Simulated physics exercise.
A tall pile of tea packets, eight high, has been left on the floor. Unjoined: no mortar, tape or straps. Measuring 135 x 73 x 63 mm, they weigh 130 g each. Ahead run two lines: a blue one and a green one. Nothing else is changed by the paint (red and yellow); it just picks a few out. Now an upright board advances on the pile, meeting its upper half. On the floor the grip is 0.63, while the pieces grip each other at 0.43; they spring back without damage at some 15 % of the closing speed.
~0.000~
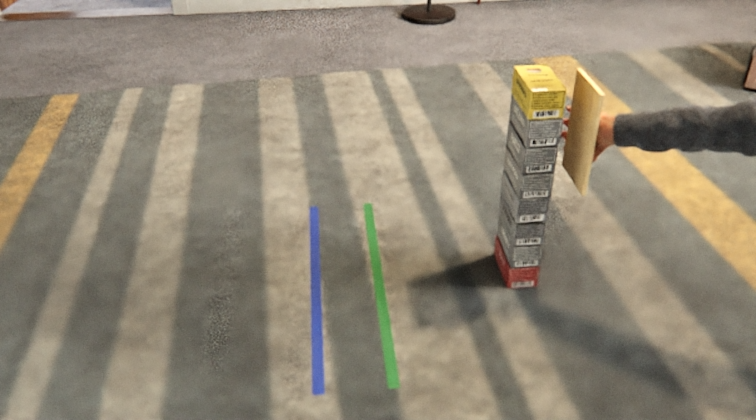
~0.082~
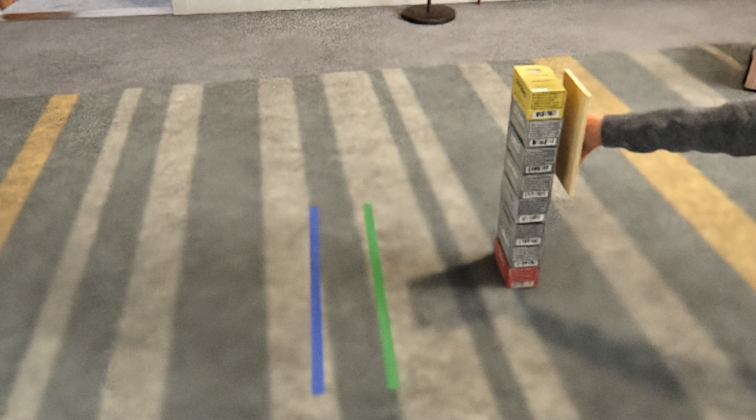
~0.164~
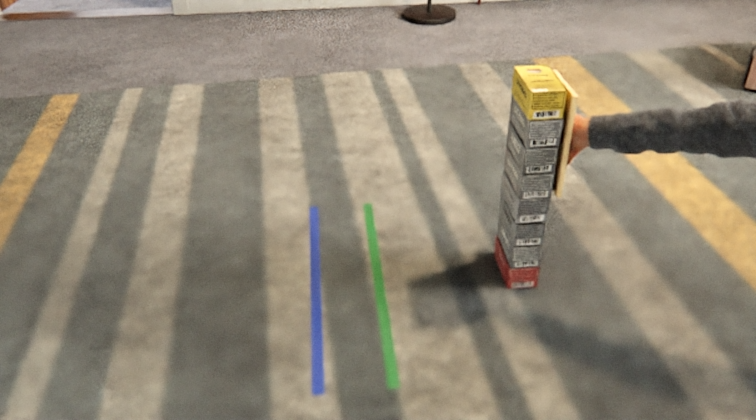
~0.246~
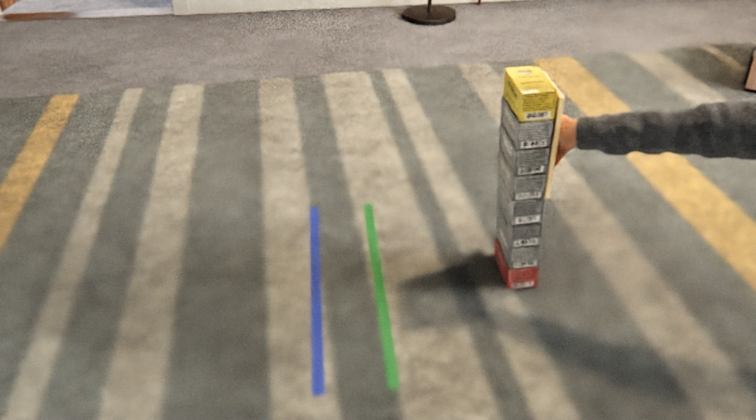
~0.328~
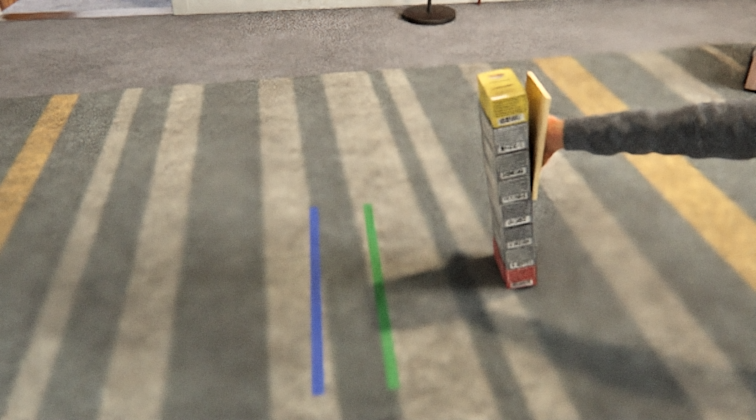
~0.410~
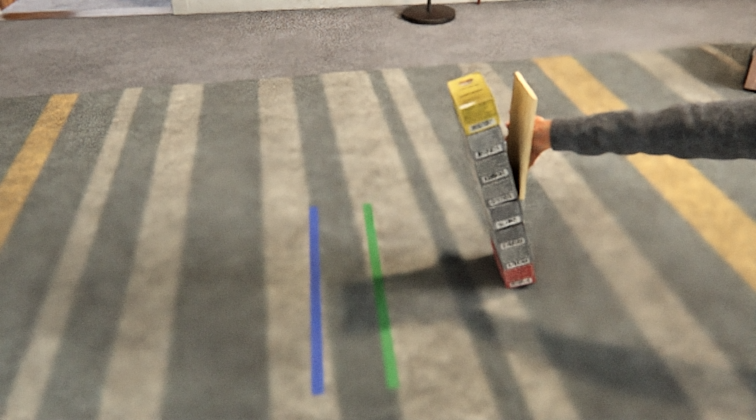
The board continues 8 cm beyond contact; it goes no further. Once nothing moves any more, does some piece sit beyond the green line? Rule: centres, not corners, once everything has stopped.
Crossed.
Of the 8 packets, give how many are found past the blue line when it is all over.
Counting them up, I get 0.
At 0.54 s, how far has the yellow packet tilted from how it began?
Some 40°.
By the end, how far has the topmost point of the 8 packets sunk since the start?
By about 25 cm, start to end.
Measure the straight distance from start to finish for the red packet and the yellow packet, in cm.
For red it's 2 cm, and for yellow it's 62 cm.
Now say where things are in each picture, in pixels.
In the first picture (pixels give the middle of a visible side), board (595, 134) 7 cm short; green line, near end, (391, 363); blue line, near end, (318, 369); red packet (523, 278); yellow packet (548, 105); none has stirred.
Board (582, 135) 39 mm short; yellow packet (547, 105), in the second picture.
Board (569, 136) 12 mm short; yellow packet (548, 106), in the third picture.
Board (557, 137) 15 mm in; yellow packet (538, 107) 19 mm from its place; movement in 6 of them, in the fourth picture.
Board (543, 137) 42 mm in; yellow packet (510, 111) 9° from how it stood; red packet (522, 278) 8° from how it stood; steepest lean 10°, the packet at (519, 237); movement in 8 of them, in the fifth picture.
Board (530, 138) 7 cm in; green line, near end, (390, 363); blue line, near end, (317, 369); yellow packet (480, 117) 18° from how it stood; red packet (520, 277) 14° from how it stood; movement in 8 of them, in the sixth picture.
After 0.54 s, none of the 8 packets past the green line, 8 disturbed; yellow packet 43° from how it stood, 6 cm lower; red packet 16° from how it stood.
After 0.72 s, 2 of the 8 packets past the green line; yellow packet on its side; red packet 16° from how it stood.
In the end (1.5 s), 2 of the 8 packets past the green line; yellow packet on its side; red packet 16° from how it stood. The farthest middle lies 10 cm beyond that line. From the last view, middles, yellow packet near (335, 272), red packet near (512, 259).
